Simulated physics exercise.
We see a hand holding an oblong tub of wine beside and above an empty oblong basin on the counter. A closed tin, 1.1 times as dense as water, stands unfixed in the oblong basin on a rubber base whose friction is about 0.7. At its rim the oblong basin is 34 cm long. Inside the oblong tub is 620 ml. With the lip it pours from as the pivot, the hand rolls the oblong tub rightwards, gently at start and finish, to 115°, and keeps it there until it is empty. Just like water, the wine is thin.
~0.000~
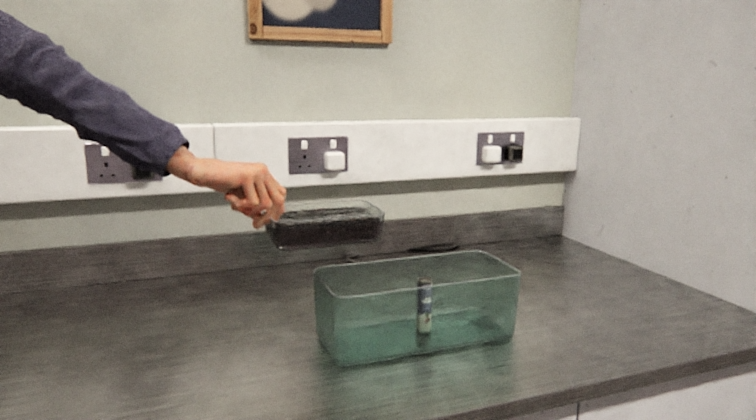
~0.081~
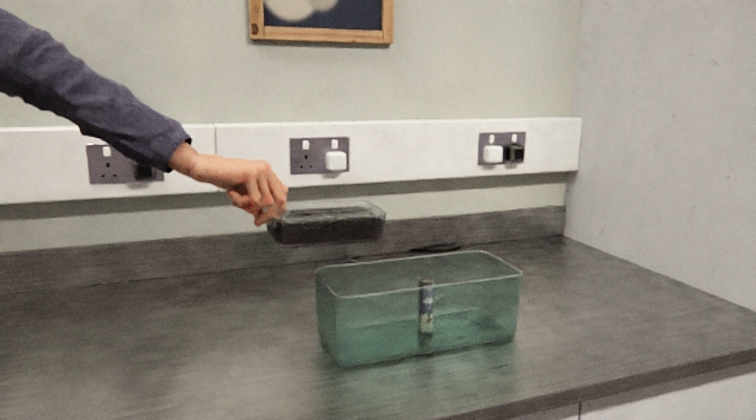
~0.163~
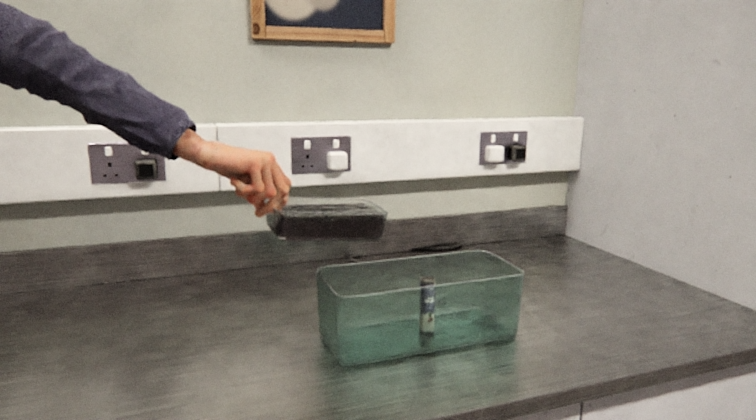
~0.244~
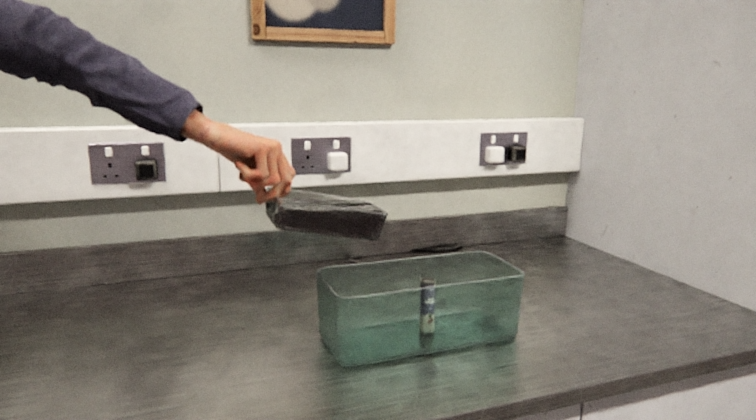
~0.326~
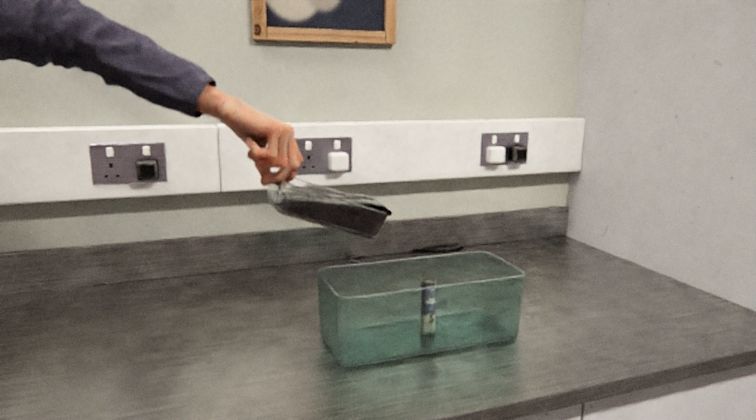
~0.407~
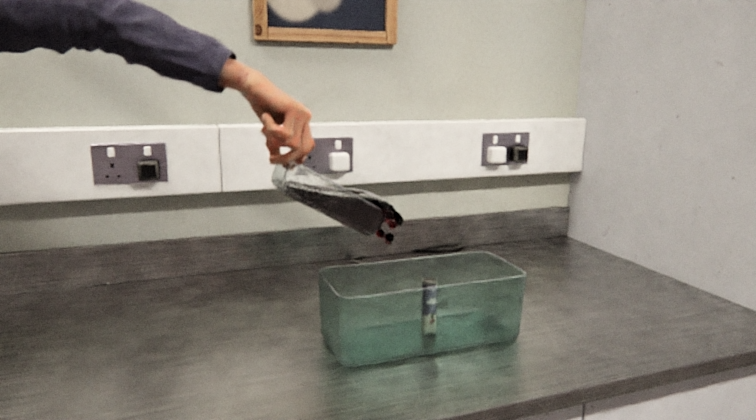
A hand held an oblong tub of dark wine above a clear greenish basin with a small tin inside, then gradually tilted the tub rightwards until wine began pouring over its lip.
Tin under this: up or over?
Not tipped.
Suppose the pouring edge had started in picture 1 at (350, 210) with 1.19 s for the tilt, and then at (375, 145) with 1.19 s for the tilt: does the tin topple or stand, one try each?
First it tips over; then it stays on its base.
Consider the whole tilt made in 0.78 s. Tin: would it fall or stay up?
So the tin will hold steady.
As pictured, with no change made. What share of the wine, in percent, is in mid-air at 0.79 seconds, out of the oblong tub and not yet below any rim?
Near 26 per cent at that moment.
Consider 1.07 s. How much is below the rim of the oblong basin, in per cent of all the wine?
Near 88 per cent of the total.
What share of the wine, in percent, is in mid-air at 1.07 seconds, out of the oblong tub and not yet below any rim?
Close to 3 in every hundred parts.
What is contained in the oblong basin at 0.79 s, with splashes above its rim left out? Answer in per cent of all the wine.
The basin holds roughly 64 in a hundred parts at that moment.
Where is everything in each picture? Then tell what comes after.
Tilt 0°; pouring edge (375, 208); surface from (269, 220) to (372, 211); the oblong basin's rim runs from (323, 284) to (502, 262); the tin's top is at (425, 282), in the first picture.
Tilt 1°; pouring edge (377, 208); surface from (270, 218) to (374, 211), in the second picture.
Tilt 5°; pouring edge (378, 208); surface from (271, 212) to (375, 208), in the third picture.
Tilt 12°; pouring edge (378, 209); surface from (271, 206) to (376, 205), in the fourth picture.
Tilt 20°; pouring edge (379, 209); surface from (273, 195) to (372, 201); 6 per cent is over the edge, in the fifth picture.
Tilt 30°; pouring edge (379, 209); surface from (277, 184) to (368, 196); 17 per cent is over the edge, in the sixth picture.
After 0.79 s the tilt is 86° and 5 per cent is still to pour; the tin stands where it began.
After 1.07 s the tilt is 112° and 0 per cent is still to pour; the tin stands where it began.
After 1.37 s the tilt is 115° and 0 per cent is still to pour; the tin stands where it began.
After 1.69 s the tilt is 115° and 0 per cent is still to pour; the tin stands where it began.
In the end the tin stands where it began.
